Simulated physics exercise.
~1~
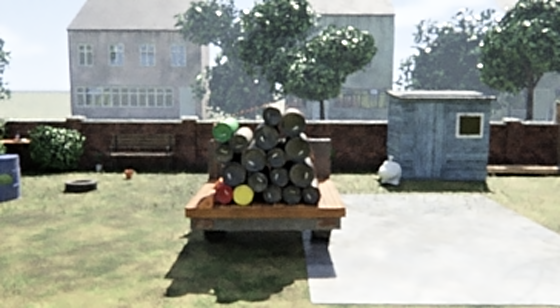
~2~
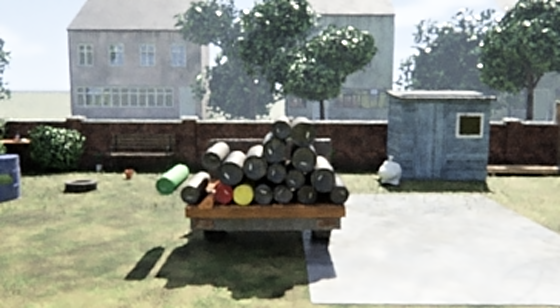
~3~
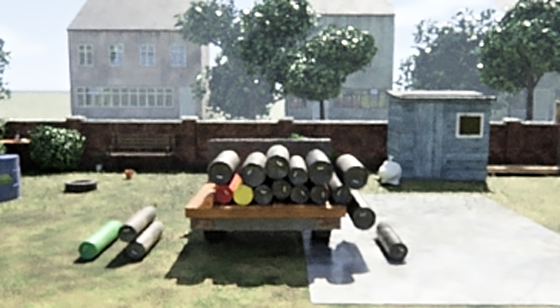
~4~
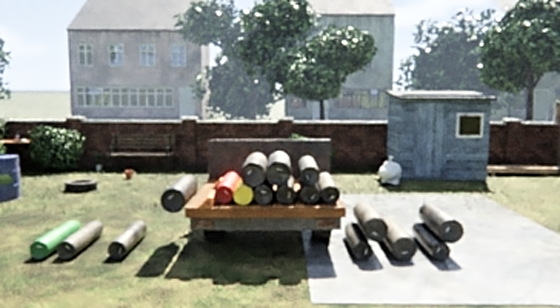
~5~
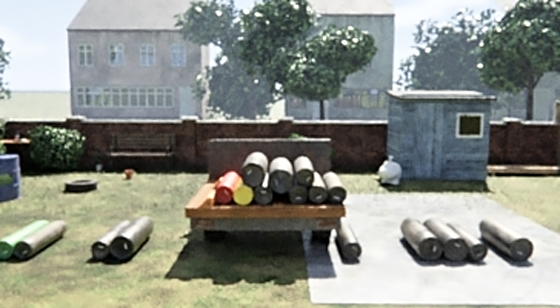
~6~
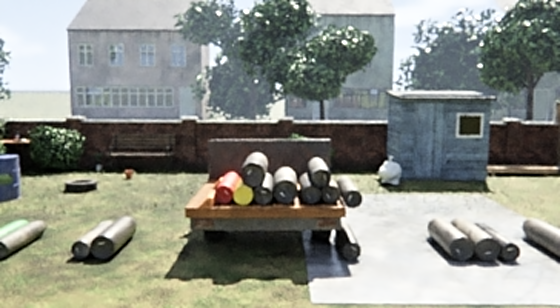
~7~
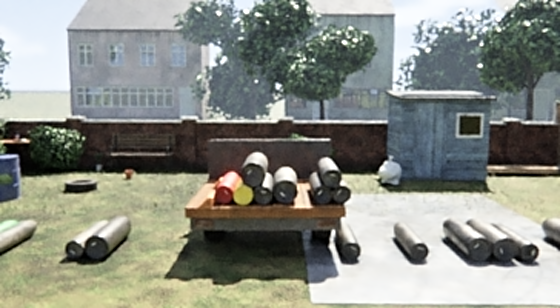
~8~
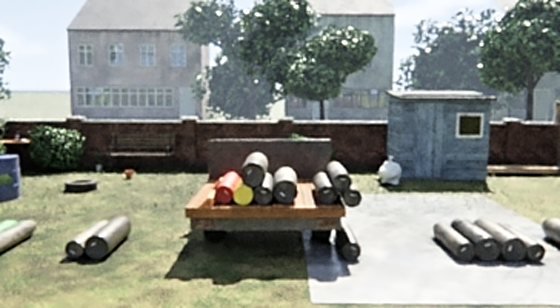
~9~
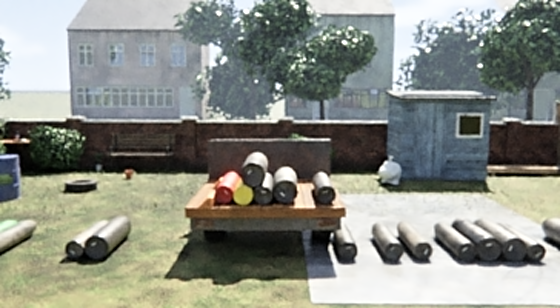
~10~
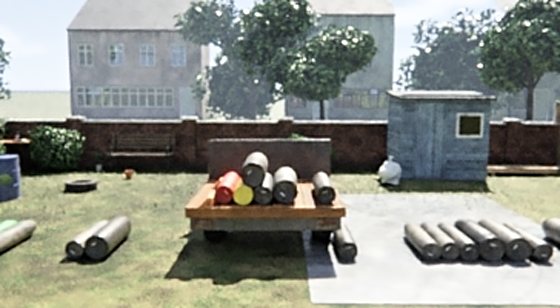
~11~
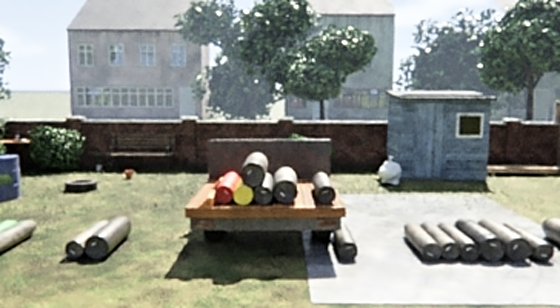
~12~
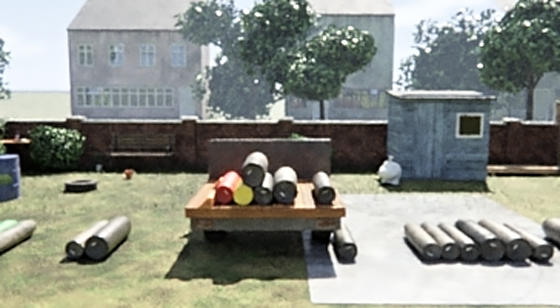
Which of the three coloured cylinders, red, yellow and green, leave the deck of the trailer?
Only the green cylinder leaves the deck, falling off the left side, while the red and yellow ones stay aboard.
